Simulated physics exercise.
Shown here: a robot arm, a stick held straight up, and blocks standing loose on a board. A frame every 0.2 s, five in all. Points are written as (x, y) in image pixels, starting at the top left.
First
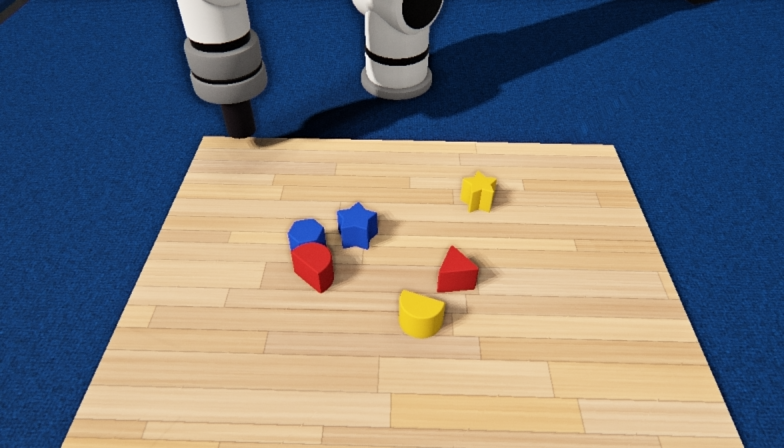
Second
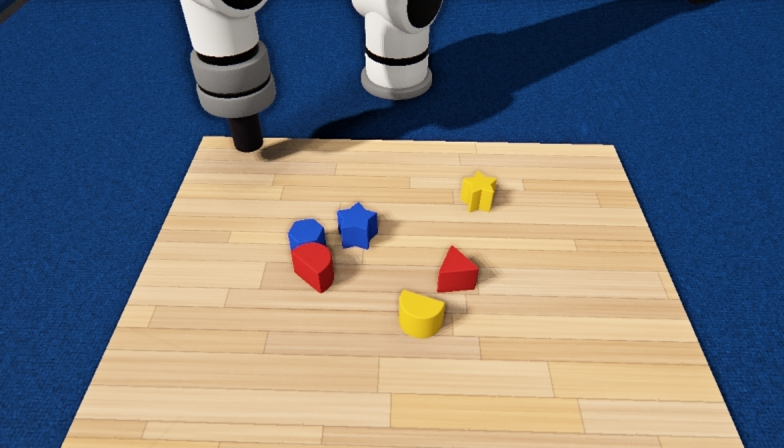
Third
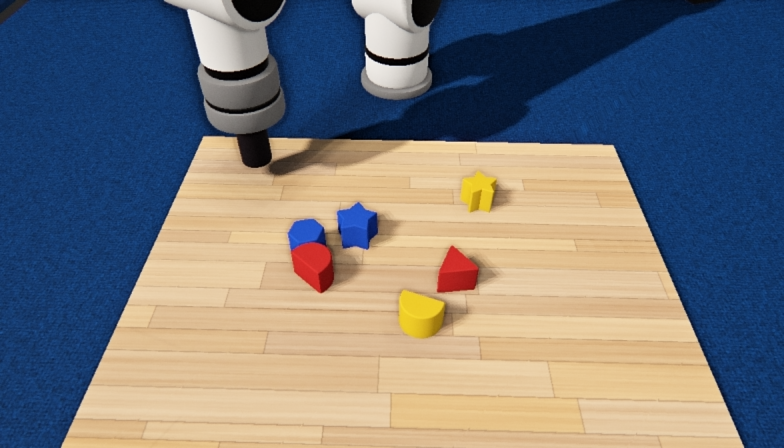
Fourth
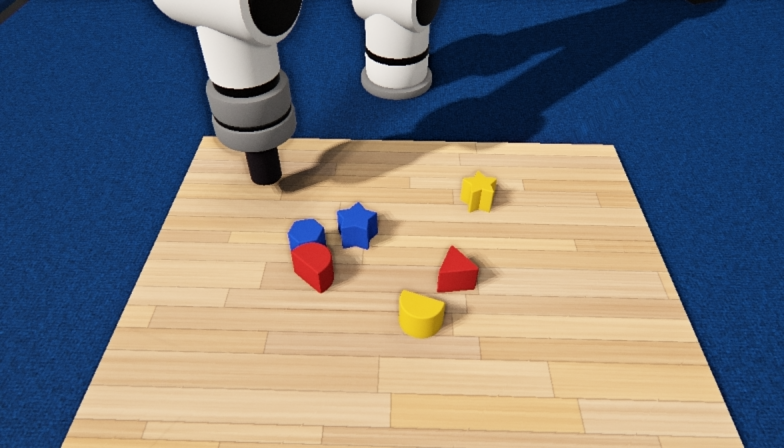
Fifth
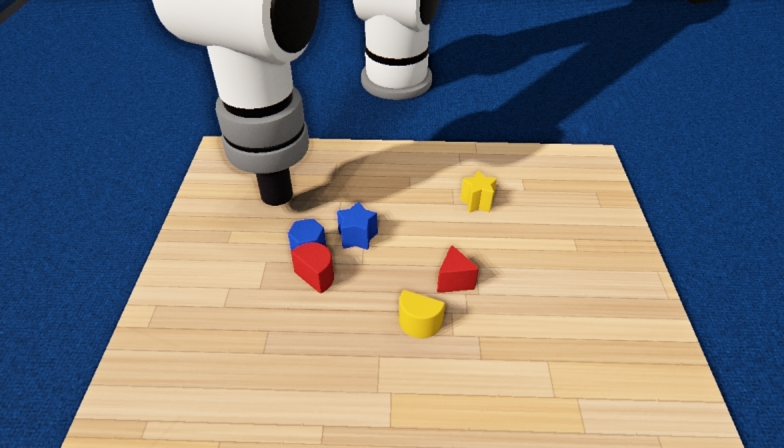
At the start, a robot arm holds a dark upright stick at the far left edge of a wooden board scattered with red, blue and yellow blocks. The arm moves the stick steadily nearer and slightly right, toward the blue six-sided block, while all the blocks stay still.
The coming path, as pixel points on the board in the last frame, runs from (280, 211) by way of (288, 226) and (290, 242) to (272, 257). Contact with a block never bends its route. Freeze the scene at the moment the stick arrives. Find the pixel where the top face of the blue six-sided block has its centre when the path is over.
The blue six-sided block ends near (303, 243).
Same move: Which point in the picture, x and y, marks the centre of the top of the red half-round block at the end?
At roughly (323, 267).
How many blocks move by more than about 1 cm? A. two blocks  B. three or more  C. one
The one that fits is A, two blocks.
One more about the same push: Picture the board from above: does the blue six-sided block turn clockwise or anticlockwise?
Rotates counter-clockwise.
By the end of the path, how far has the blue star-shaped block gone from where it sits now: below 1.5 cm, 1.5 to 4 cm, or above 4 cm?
The blue star-shaped block ends up very close, under 1.5 cm away.
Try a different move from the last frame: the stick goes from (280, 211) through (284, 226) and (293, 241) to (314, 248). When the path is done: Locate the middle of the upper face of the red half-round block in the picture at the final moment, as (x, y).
I'd expect the centre of its top face to be at (326, 274).
What follows on the original path. Halfway along, stick (289, 218); blue six-sided block (307, 232).
At the end, stick (269, 242); blue six-sided block (303, 243), turned 45° anticlockwise; red half-round block (323, 267); blue star-shaped block not moved.
